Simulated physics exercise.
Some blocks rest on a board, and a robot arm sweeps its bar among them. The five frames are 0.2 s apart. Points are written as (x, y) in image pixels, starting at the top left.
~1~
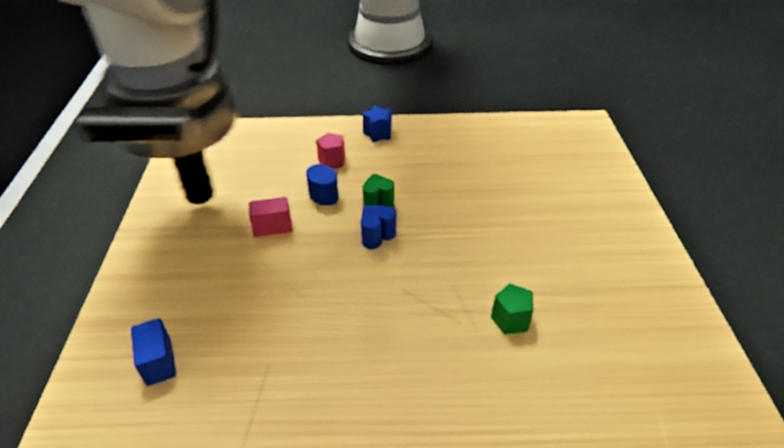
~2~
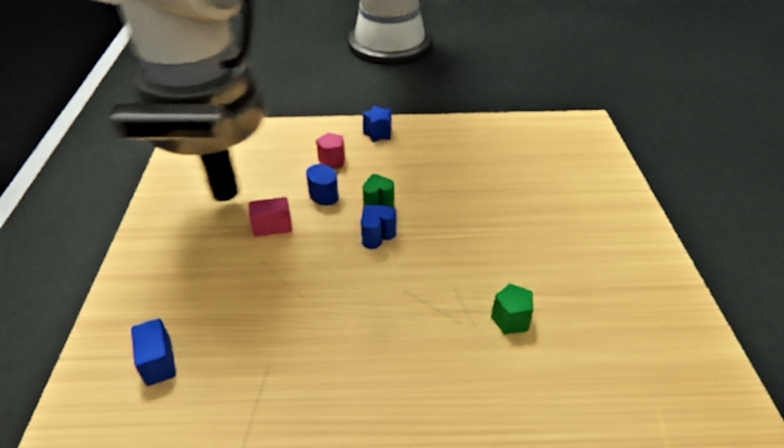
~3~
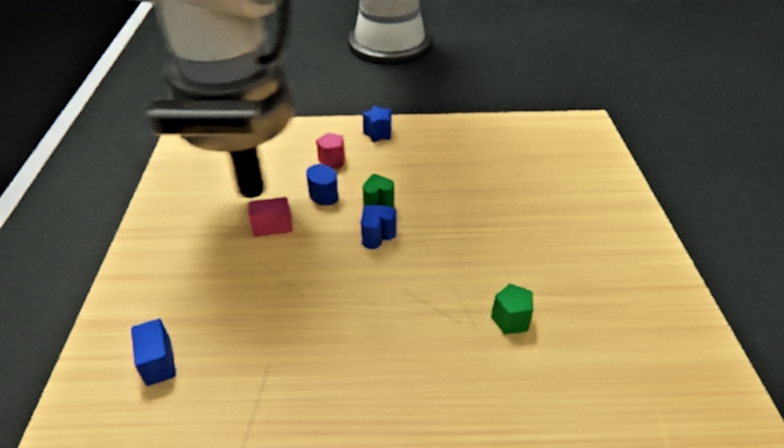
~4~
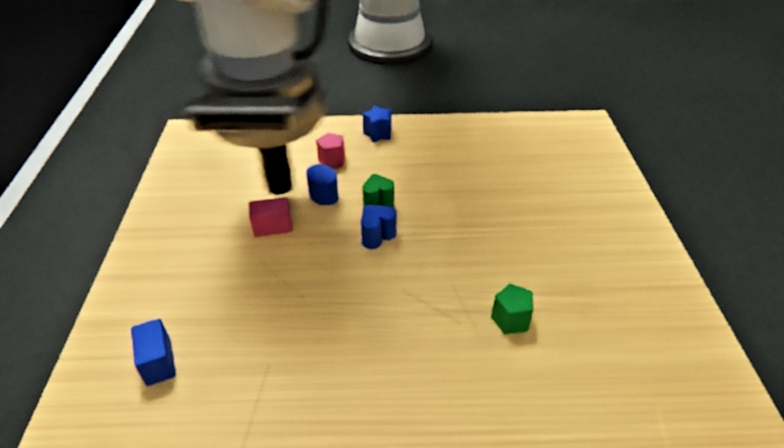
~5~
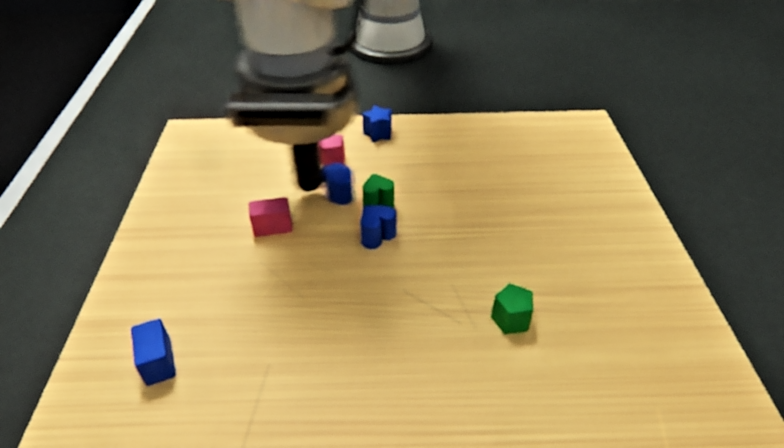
A robot arm sweeps its bar right across the board and nudges a blue block slightly.
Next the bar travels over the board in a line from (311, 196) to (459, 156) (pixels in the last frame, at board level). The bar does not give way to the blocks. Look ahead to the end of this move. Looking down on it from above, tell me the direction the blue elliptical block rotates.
The turn is clockwise.
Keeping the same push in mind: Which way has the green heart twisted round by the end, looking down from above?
Viewed from above, clockwise.
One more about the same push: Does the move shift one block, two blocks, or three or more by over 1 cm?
By the end, two blocks will have moved.
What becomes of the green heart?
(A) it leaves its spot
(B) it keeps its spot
I choose A.
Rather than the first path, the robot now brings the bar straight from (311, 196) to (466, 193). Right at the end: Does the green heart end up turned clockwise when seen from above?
Short answer: Yes.
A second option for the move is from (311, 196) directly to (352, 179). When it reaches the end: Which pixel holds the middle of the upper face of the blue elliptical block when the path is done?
The middle of its top is at (375, 167).
On the path given first. One third of the way, bar (363, 170); blue elliptical block (389, 168), turned 65° clockwise; green heart (390, 187), turned 40° clockwise.
Two thirds of the way, bar (413, 157); blue elliptical block (411, 168); green heart (392, 186), turned 50° clockwise.
At the end, bar (460, 144); pink pentagonal block not moved; blue elliptical block (411, 168), turned 130° clockwise; green heart (392, 186), turned 50° clockwise.
